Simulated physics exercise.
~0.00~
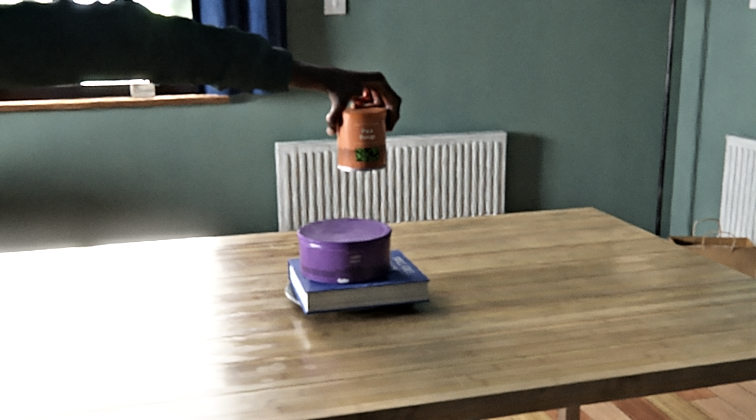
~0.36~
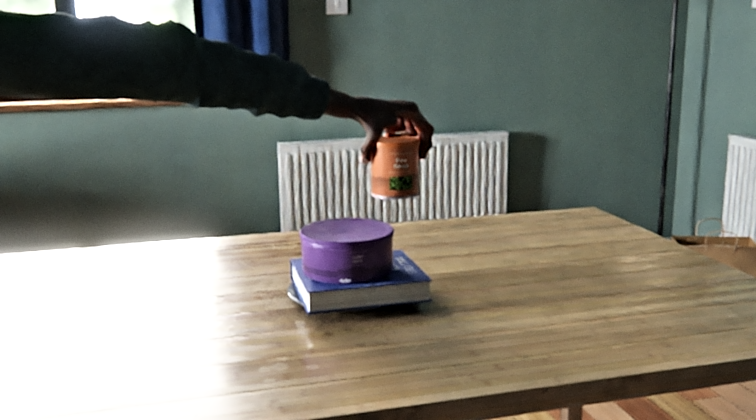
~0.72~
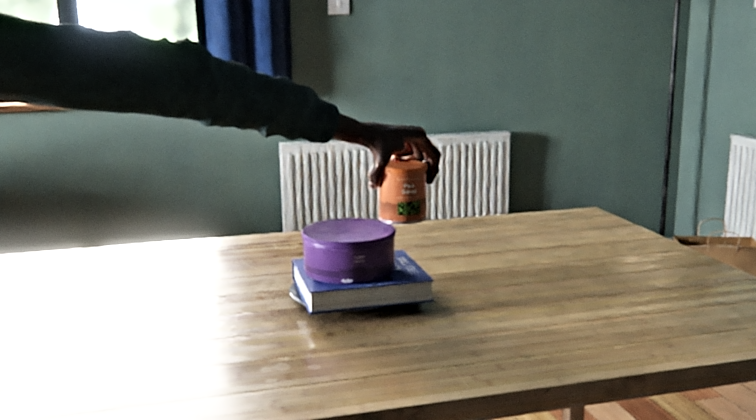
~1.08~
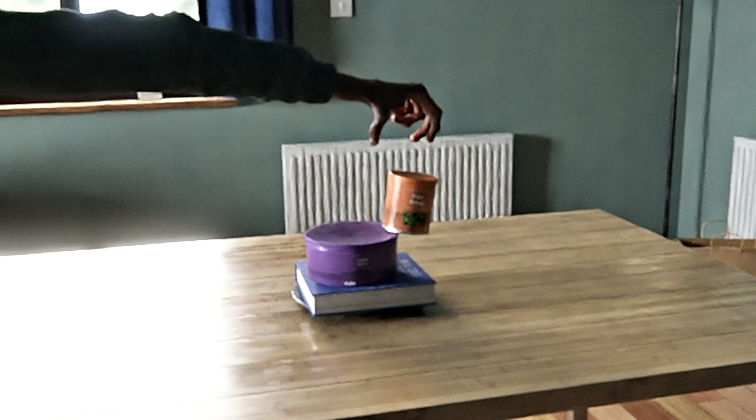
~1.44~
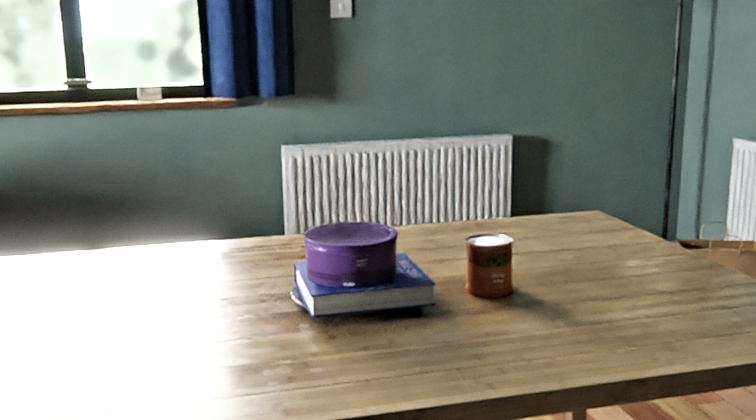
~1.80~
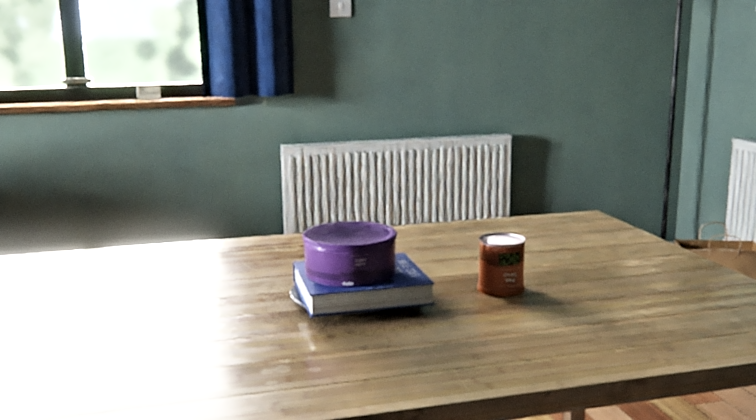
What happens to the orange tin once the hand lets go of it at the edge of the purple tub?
It does not stay up on the tub. It falls off to the right and comes to rest on the wooden table beside the tub and book.
